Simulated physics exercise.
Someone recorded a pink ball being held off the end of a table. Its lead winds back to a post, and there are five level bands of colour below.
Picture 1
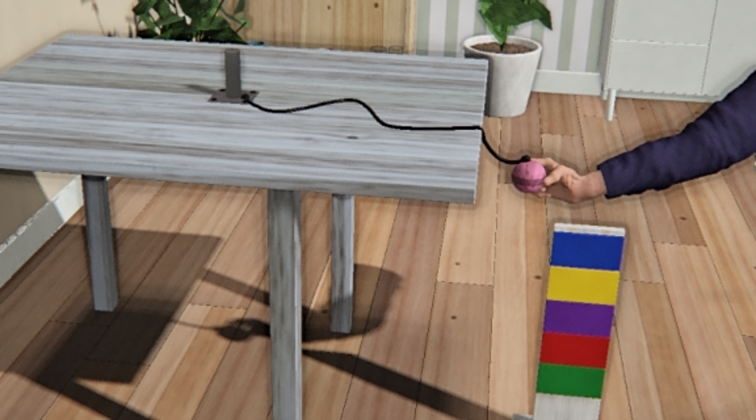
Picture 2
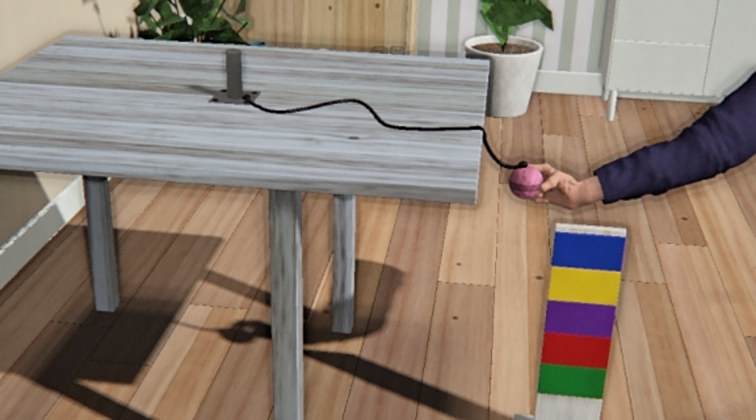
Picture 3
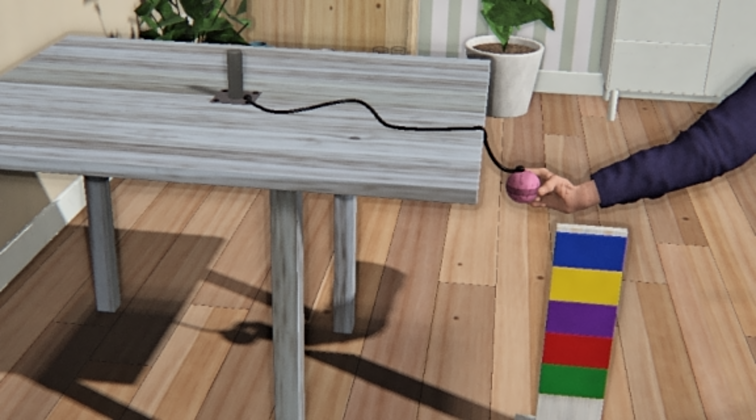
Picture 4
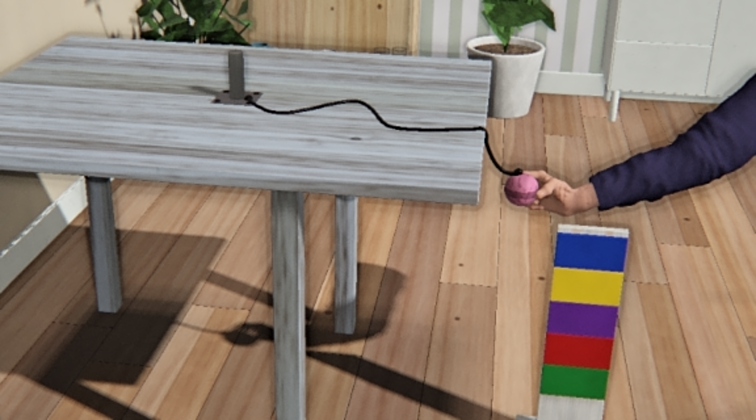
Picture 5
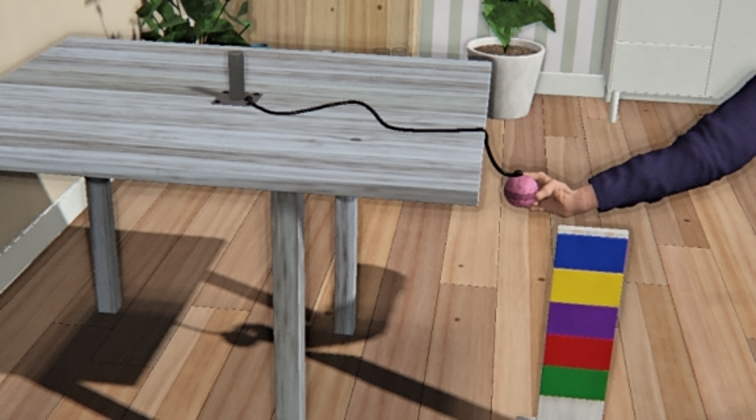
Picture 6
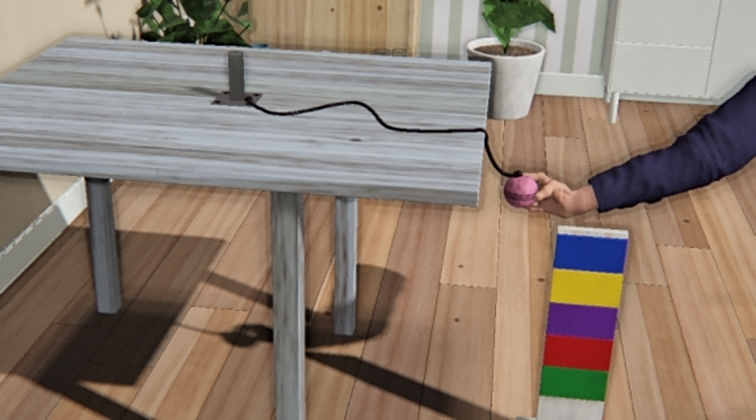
In a plant-lined room, a hand holding a pink ball corded to a tabletop post shifts slightly left and down, then stays still.
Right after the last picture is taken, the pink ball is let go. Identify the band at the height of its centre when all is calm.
Its centre is at yellow.
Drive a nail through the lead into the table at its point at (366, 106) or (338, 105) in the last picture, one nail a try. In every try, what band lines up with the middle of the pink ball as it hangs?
First try blue, second try blue.
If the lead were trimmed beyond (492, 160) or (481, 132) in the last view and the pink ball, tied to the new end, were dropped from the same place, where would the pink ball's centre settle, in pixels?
First try near (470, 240), second near (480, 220).
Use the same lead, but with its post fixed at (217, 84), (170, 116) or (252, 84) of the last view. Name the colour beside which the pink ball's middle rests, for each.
First try: Blue; second try: Blue; third try: Yellow.
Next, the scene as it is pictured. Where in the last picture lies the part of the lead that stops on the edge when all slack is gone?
The point sits close to (404, 131).
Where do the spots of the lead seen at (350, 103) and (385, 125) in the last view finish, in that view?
Final spots: (380, 114), then (460, 122).
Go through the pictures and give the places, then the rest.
Pink ball (529, 176); blue (587, 253); yellow (583, 287); purple (579, 319); red (574, 351); green (571, 382), in the first picture.
Pink ball (526, 182); lead through (259, 107) (317, 107) (367, 107) (402, 128) (472, 129), in the second picture.
Pink ball (523, 187), in the third picture.
Pink ball (521, 189); lead through (261, 108) (319, 107) (370, 108) (404, 129) (475, 129), in the fourth picture.
Pink ball (521, 191), in the fifth picture.
Pink ball (520, 191); lead through (261, 109) (319, 109) (370, 109) (404, 130) (474, 131), in the sixth picture.
Soon after, ball near (501, 262); level with blue.
After that, ball near (450, 268); level with yellow.
And then, ball near (478, 277); level with yellow.
In the end, ball near (480, 275); level with yellow. The yellow one.
